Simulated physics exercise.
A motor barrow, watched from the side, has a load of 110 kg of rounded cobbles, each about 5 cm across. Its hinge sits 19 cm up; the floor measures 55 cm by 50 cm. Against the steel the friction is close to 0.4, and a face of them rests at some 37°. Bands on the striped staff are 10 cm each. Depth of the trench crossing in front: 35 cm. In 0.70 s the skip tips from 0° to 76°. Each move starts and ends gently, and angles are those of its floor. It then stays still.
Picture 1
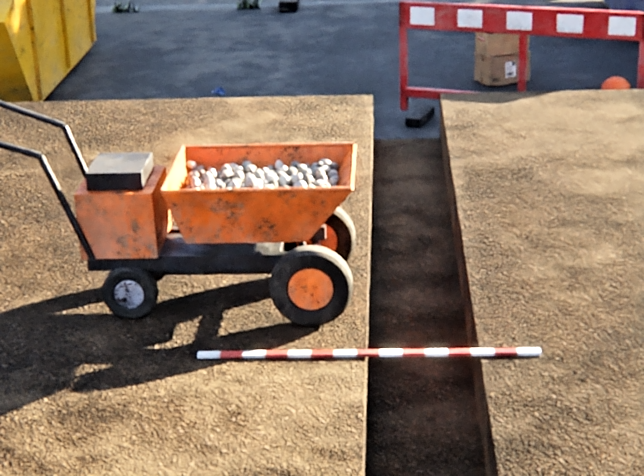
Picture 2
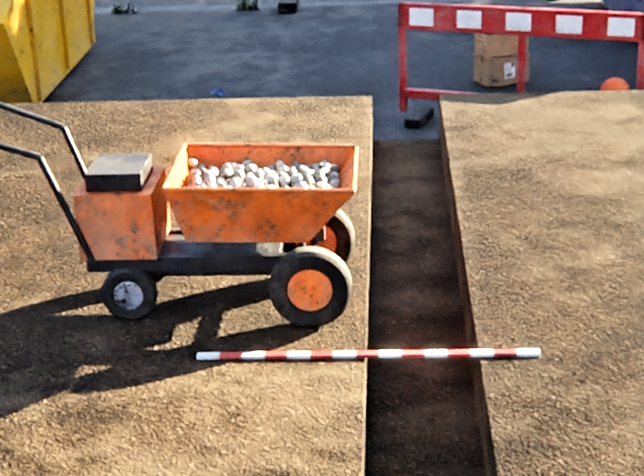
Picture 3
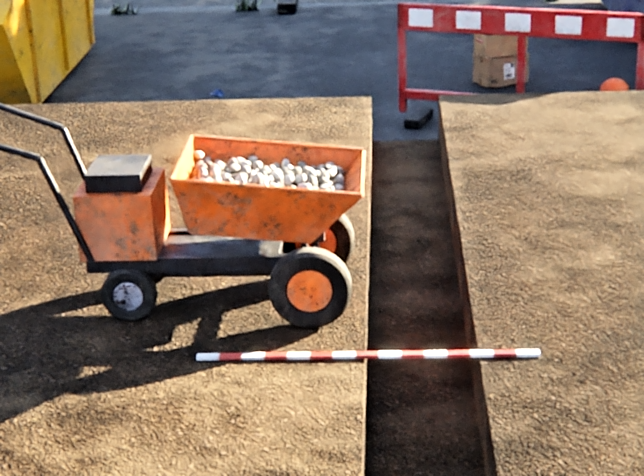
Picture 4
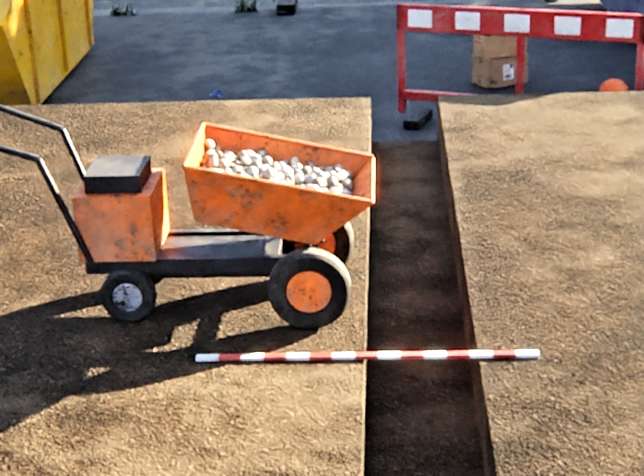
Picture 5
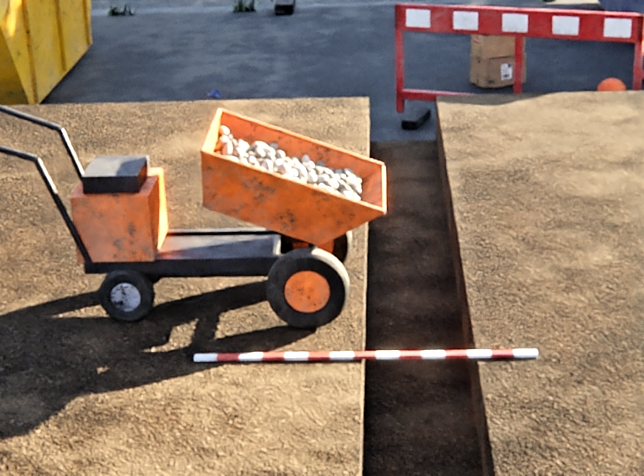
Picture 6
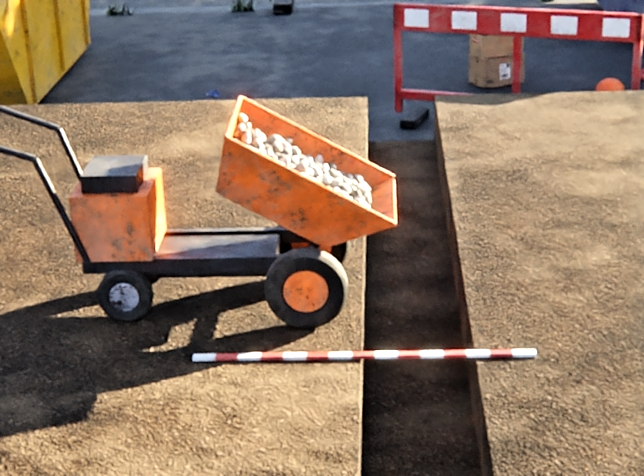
In the video, an orange motor barrow loaded with pale rounded cobbles stands beside a trench, behind a red-and-white striped staff, as its skip gradually tilts, the rear rising steeply and the front lip lowering toward the right.
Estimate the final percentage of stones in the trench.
I would say 65 percent.
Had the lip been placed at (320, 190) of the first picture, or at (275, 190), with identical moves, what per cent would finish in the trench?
Roughly 95 in a hundred, then 100 in a hundred.
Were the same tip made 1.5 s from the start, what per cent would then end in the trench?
Something close to 80 per cent.
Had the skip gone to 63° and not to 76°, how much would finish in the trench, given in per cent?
Some 65 in a hundred, I'd say.
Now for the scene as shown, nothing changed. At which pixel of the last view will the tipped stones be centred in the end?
Resting centre: About (452, 345).
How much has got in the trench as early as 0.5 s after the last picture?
About 25 per cent by then.
Then, 0.2 s after the last picture the floor is at 64°, 100 % in the skip; the foremost stones are at (412, 249).
Then, 0.5 s after the last picture the floor is at 76°, 65 % in the skip, 25 % in the trench, 10 % past the trench; the foremost stones are at (496, 301).
Then, 0.8 s after the last picture the floor is at 76°, 10 % in the skip, 55 % in the trench, 35 % past the trench; the foremost stones are at (638, 301).
Then, 2.8 s after the last picture the floor is at 76°, 0 % in the skip, 65 % in the trench, 35 % past the trench; the foremost stones are past the picture's edge.
